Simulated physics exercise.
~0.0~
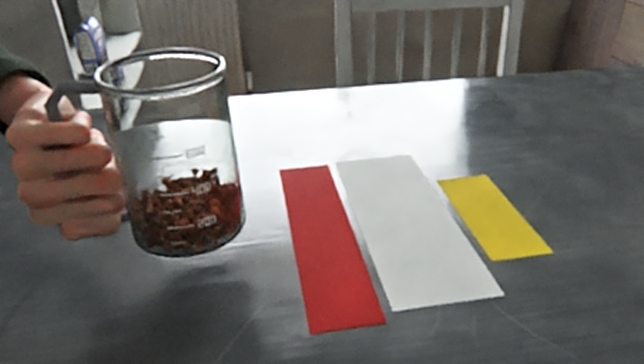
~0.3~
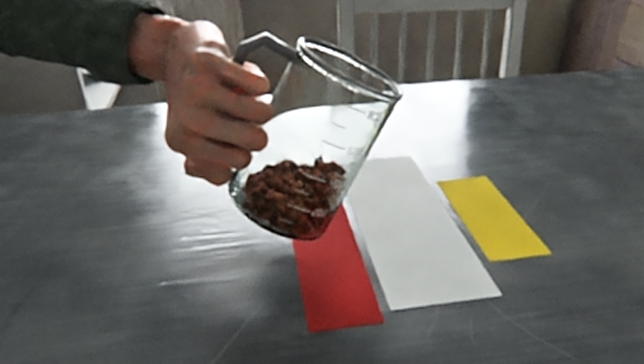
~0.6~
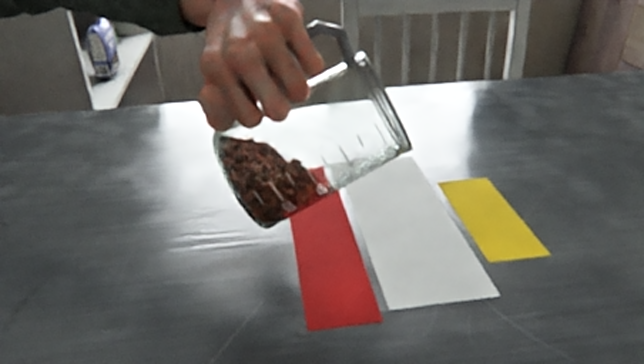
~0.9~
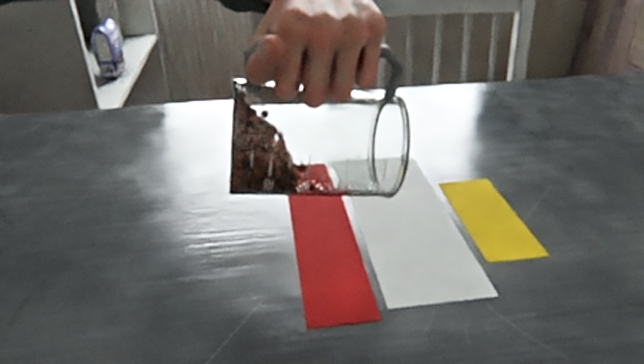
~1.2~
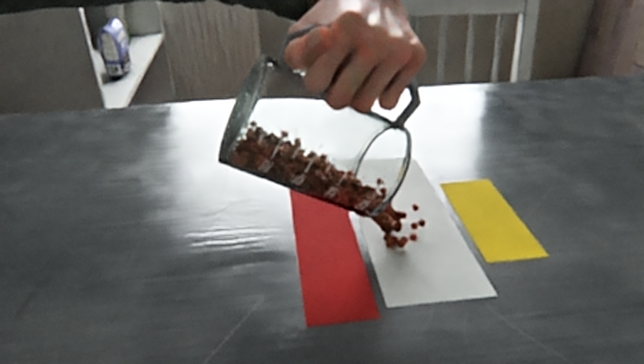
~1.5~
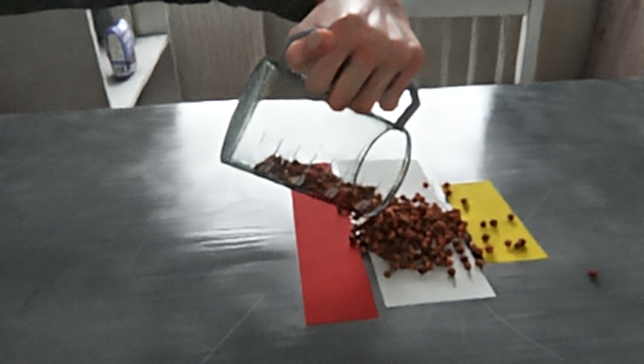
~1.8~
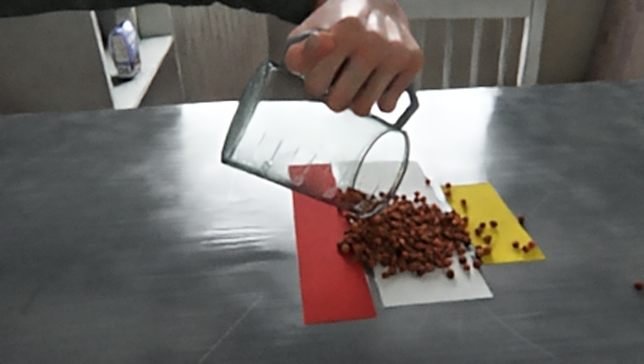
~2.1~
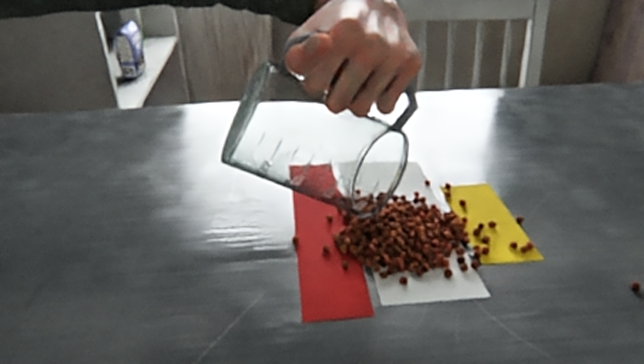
A dark grey table stands before a pale slatted chair, seen from slightly above as the view drifts a little sideways. Three flat mats lie on it, red on the left, white in the middle and yellow on the right. A hand at the left holds a clear glass jug of small reddish-brown pellets, carries it rightward and tips it over. The pellets slide to the rim and spill onto the white mat, heaping up as some scatter over the red and yellow mats and the bare table. The jug ends empty, still held tilted above the pile.
